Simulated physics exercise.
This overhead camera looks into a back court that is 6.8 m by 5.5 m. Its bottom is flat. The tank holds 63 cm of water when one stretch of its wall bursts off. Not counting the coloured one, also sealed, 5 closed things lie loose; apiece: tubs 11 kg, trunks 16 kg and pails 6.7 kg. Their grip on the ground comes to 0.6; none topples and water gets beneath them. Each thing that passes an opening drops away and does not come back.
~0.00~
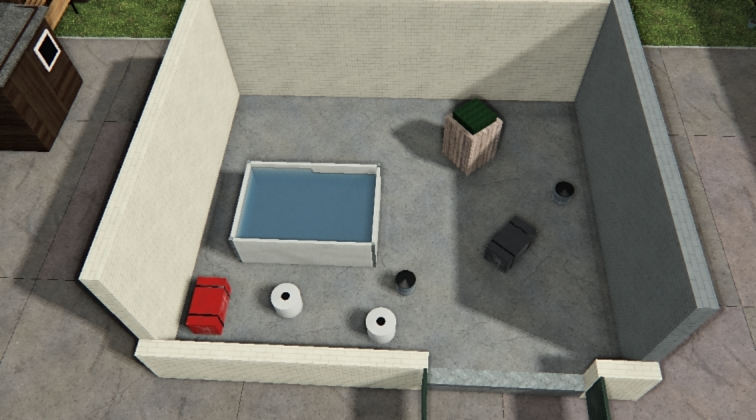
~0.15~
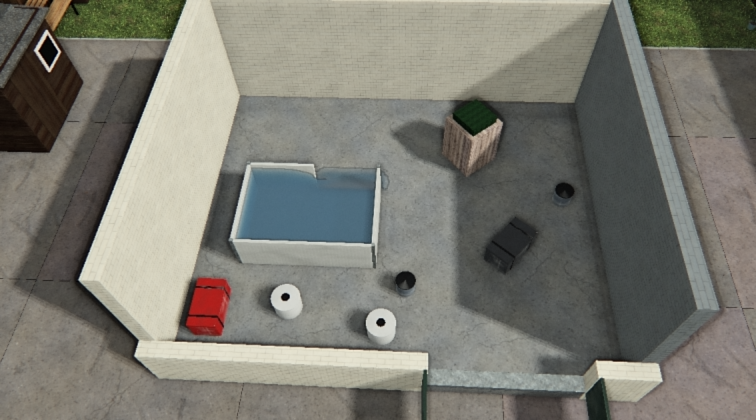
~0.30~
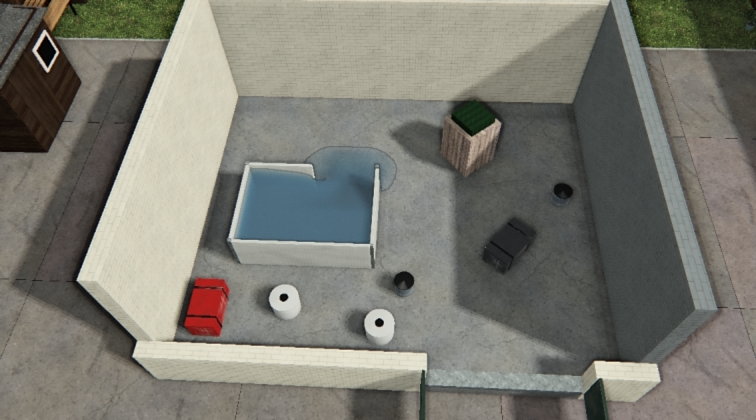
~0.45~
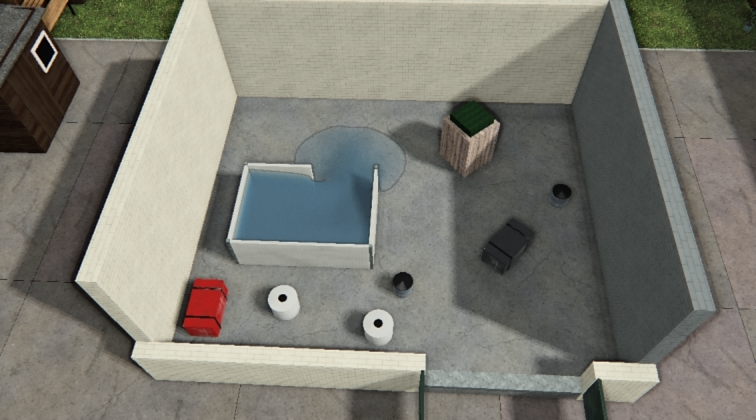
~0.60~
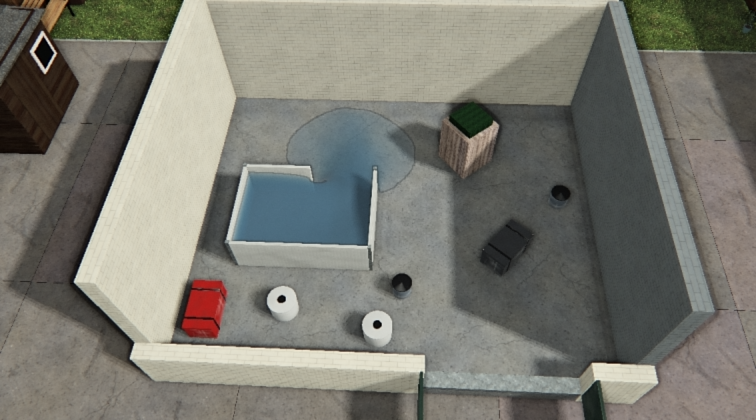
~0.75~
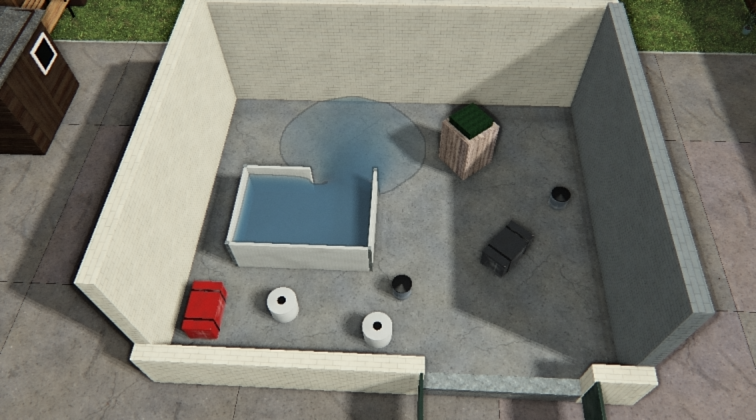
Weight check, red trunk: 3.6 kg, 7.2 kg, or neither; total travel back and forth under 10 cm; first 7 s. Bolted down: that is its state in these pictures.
Ballast needed: Beyond both.
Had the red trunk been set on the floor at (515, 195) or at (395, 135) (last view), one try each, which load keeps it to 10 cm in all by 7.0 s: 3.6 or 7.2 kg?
First spot: No mass works; second spot: No mass works.
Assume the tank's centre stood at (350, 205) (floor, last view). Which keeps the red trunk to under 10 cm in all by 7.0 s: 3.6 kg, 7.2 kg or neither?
Then both masses fall short.
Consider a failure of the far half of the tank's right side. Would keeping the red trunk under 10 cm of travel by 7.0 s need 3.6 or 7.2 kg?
So the lighter pick works.
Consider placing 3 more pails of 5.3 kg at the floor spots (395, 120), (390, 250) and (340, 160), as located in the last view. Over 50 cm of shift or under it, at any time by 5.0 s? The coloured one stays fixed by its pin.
Beyond it, within it, beyond it.
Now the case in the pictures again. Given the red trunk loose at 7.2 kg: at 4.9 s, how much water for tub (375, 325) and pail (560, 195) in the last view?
Around 0 cm and 5 cm.
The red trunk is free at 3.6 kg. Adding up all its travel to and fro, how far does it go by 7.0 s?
Adding it all up, something like 140 cm.
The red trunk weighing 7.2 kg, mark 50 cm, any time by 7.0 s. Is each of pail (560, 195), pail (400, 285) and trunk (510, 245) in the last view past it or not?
Above, below, below.
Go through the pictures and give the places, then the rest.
The red trunk at (206, 301) rests on the ground; water covers 3.3 m2; 0 of 6 have shifted, in the first picture.
The red trunk at (206, 302), on the bottom; water covers 4.0 m2; 0 of 6 have shifted, in the second picture.
The red trunk at (205, 302) rests on the ground; water covers 4.8 m2; 0 of 6 have shifted, in the third picture.
The red trunk at (203, 303) rests on the ground; water covers 5.9 m2; 0 of 6 have shifted, in the fourth picture.
The red trunk at (202, 304) rests on the ground; 7.2 m2 under water; 0 of 6 have shifted, in the fifth picture.
The red trunk at (202, 305) rests on the ground; water covers 8.4 m2; 0 of 6 have shifted, in the sixth picture.
After 1.4 s the red trunk would be 0 cm from its start with 3.6 kg and 0 cm from its start with 7.2 kg; 0 cm of water round it then.
After 3.1 s the red trunk would be 0 cm from its start with 3.6 kg and 0 cm from its start with 7.2 kg; 0 cm of water round it then.
After 4.9 s the red trunk would be 35 cm from its start with 3.6 kg and 35 cm from its start with 7.2 kg; 4 cm of water round it then.
After 7.0 s the red trunk would be 116 cm from its start with 3.6 kg and 103 cm from its start with 7.2 kg; 5 cm of water round it then.
